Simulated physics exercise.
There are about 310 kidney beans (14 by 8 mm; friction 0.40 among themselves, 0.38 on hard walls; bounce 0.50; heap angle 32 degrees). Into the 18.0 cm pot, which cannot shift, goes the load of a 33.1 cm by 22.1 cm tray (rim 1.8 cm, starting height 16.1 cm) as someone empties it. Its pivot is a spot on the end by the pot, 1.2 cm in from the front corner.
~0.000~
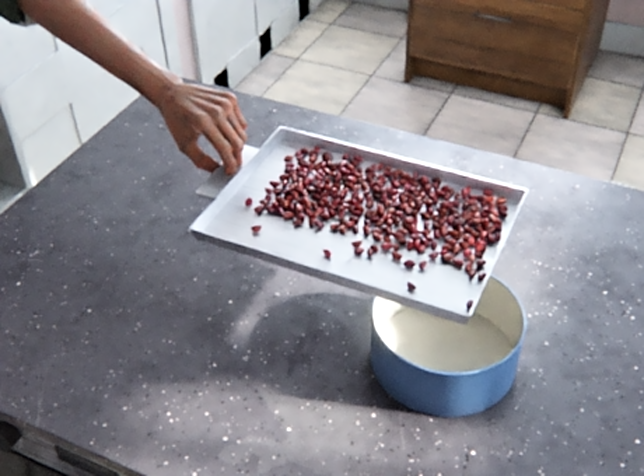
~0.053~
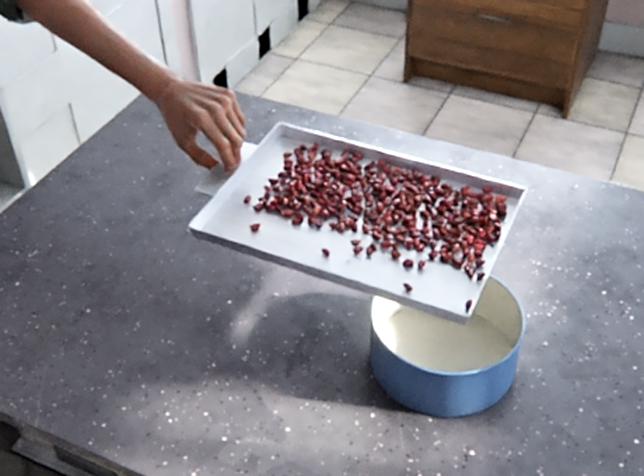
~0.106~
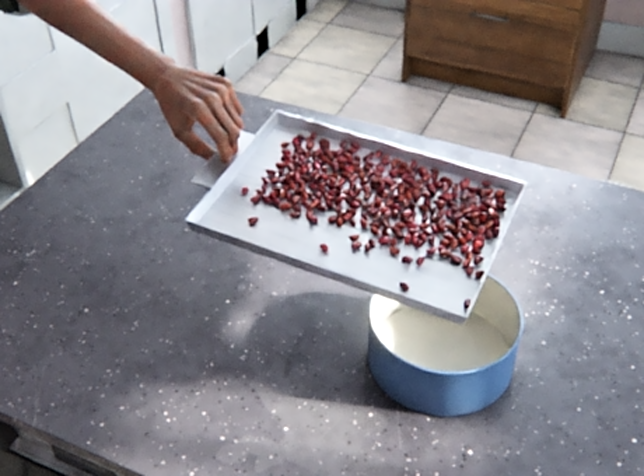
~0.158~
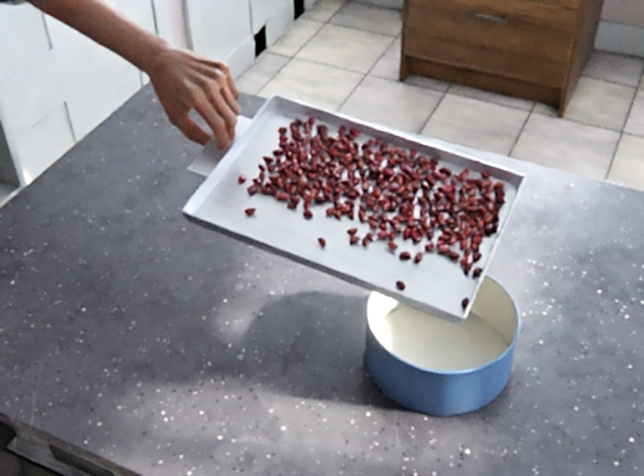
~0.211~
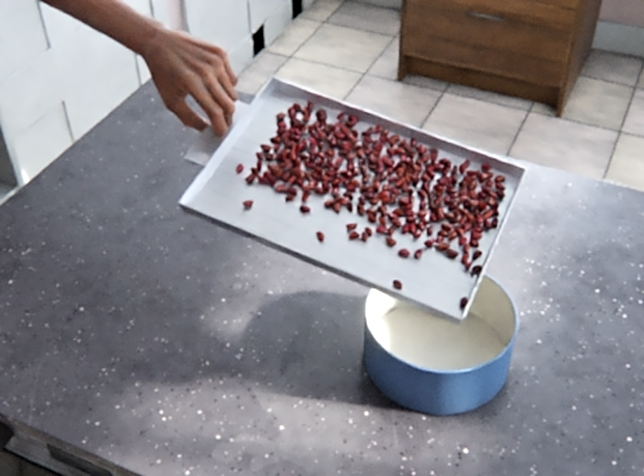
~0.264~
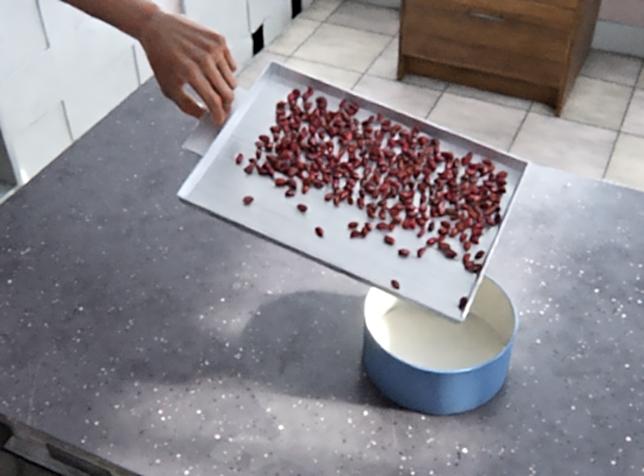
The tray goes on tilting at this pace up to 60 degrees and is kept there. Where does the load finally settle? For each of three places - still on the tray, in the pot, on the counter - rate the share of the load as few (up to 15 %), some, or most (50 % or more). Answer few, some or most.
Tray: Some; pot: Few; counter: Most.
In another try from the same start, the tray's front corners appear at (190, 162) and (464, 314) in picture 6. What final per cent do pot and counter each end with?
Pot: 5, counter: 60.
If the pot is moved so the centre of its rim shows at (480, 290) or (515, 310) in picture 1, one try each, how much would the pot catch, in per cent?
I'd say close to 0 percent for the first spot and 0 percent for the second.
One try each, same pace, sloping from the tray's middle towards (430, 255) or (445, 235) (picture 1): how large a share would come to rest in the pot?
First try: About 0 percent; second try: About 10 percent.
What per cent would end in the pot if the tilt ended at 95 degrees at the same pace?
That would give about 0 per cent.
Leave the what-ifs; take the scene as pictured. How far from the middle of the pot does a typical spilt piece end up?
I'd say close to 20 centimetres.
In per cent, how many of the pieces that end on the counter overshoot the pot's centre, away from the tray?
Some 90 per cent of the spill lies beyond the centre.
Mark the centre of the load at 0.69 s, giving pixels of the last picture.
Around (420, 248).
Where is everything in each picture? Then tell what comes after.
Tray tilt 0 degrees, front corners at (194, 227) and (467, 313); middle of the pieces at (380, 208); pot at (448, 314), in the first frame.
Tray tilt 1 degrees, front corners at (193, 225) and (466, 313); middle of the pieces at (379, 206), in the second frame.
Tray tilt 4 degrees, front corners at (190, 218) and (465, 313), lowest corner right front; middle of the pieces at (378, 200), in the third frame.
Tray tilt 8 degrees, front corners at (186, 210) and (463, 314), lowest corner right front; middle of the pieces at (376, 191), in the fourth frame.
Tray tilt 13 degrees, front corners at (183, 201) and (461, 315), lowest corner right front; middle of the pieces at (376, 182), in the fifth frame.
Tray tilt 17 degrees, front corners at (181, 194) and (461, 316), lowest corner right front; middle of the pieces at (377, 175); pot at (440, 312). The tray's pace is about 85 degrees a second, in the sixth frame.
Then, at 0.52 s, tilt 39 degrees; the tray holds 100 %, the pot 0 %.
Then, at 0.69 s, tilt 53 degrees; the tray holds 100 %, the pot 0 %.
Then, at 0.99 s, tilt 60 degrees; the tray holds 45 %, the pot 0 %.
At rest (2.7 s), tray 30 %, pot 0 %, counter 70 %.
